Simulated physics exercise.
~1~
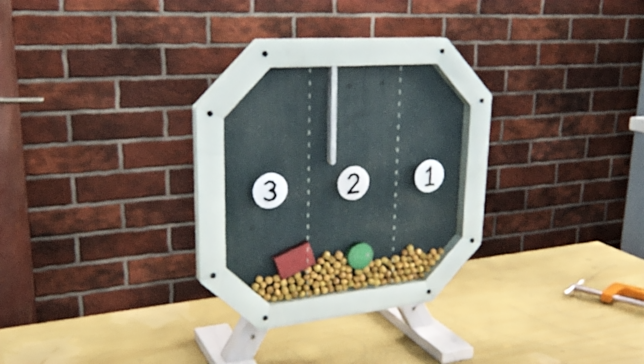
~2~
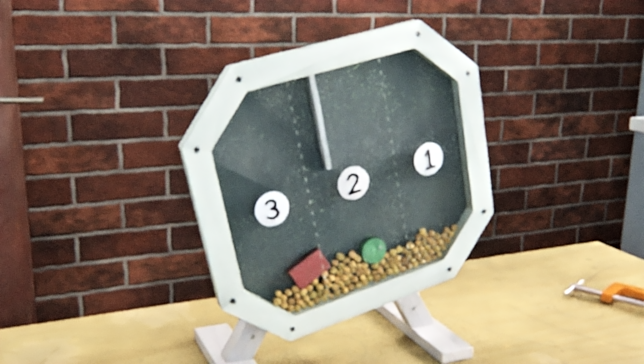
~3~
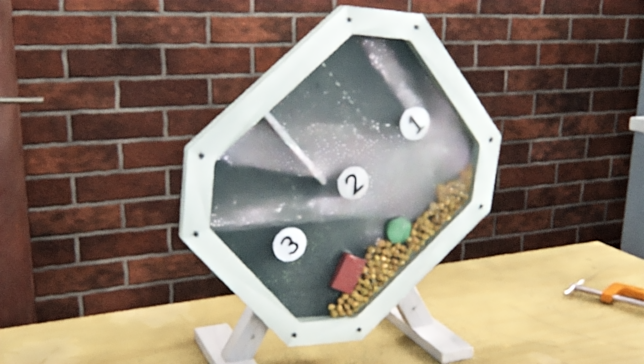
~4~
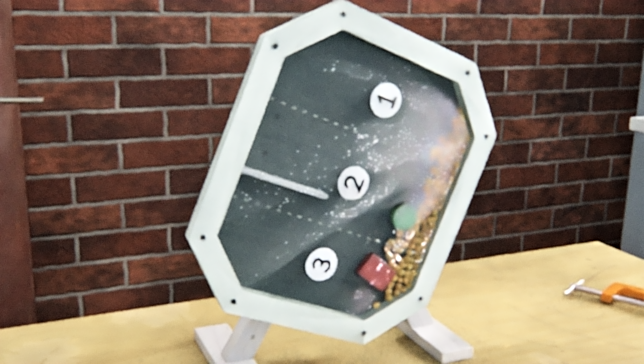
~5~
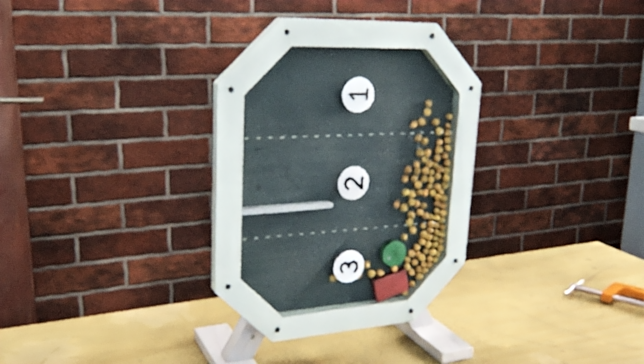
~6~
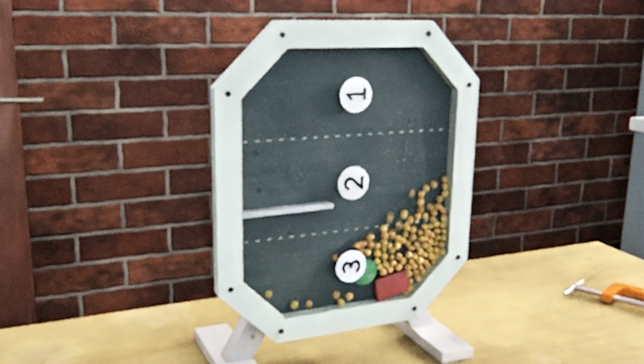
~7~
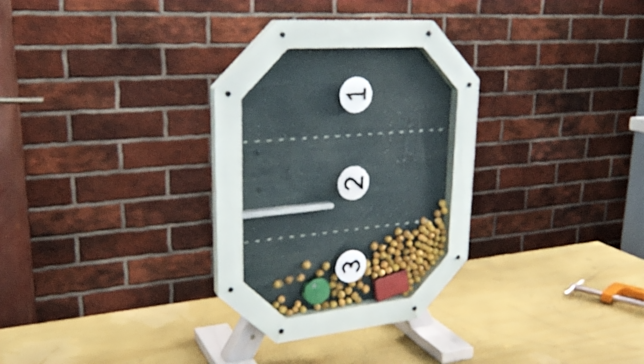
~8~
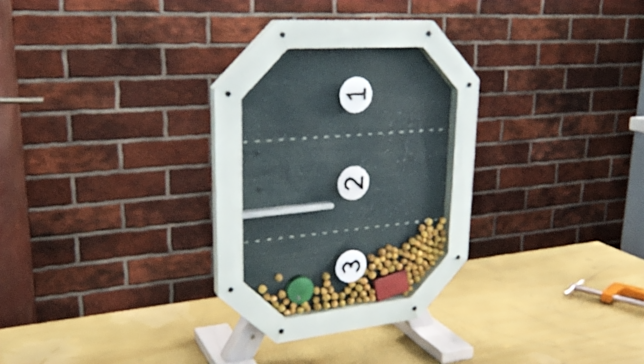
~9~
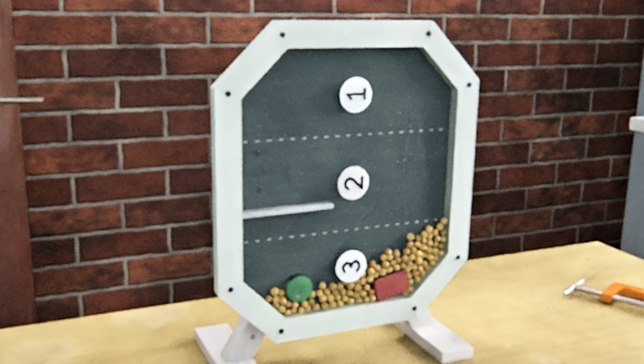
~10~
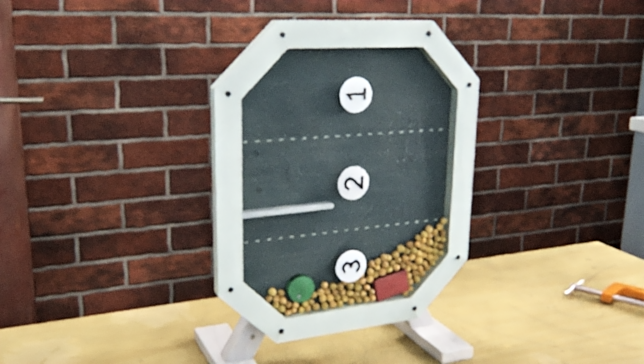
On a table, an upright case turns anticlockwise, and its beads, block and disc settle low.
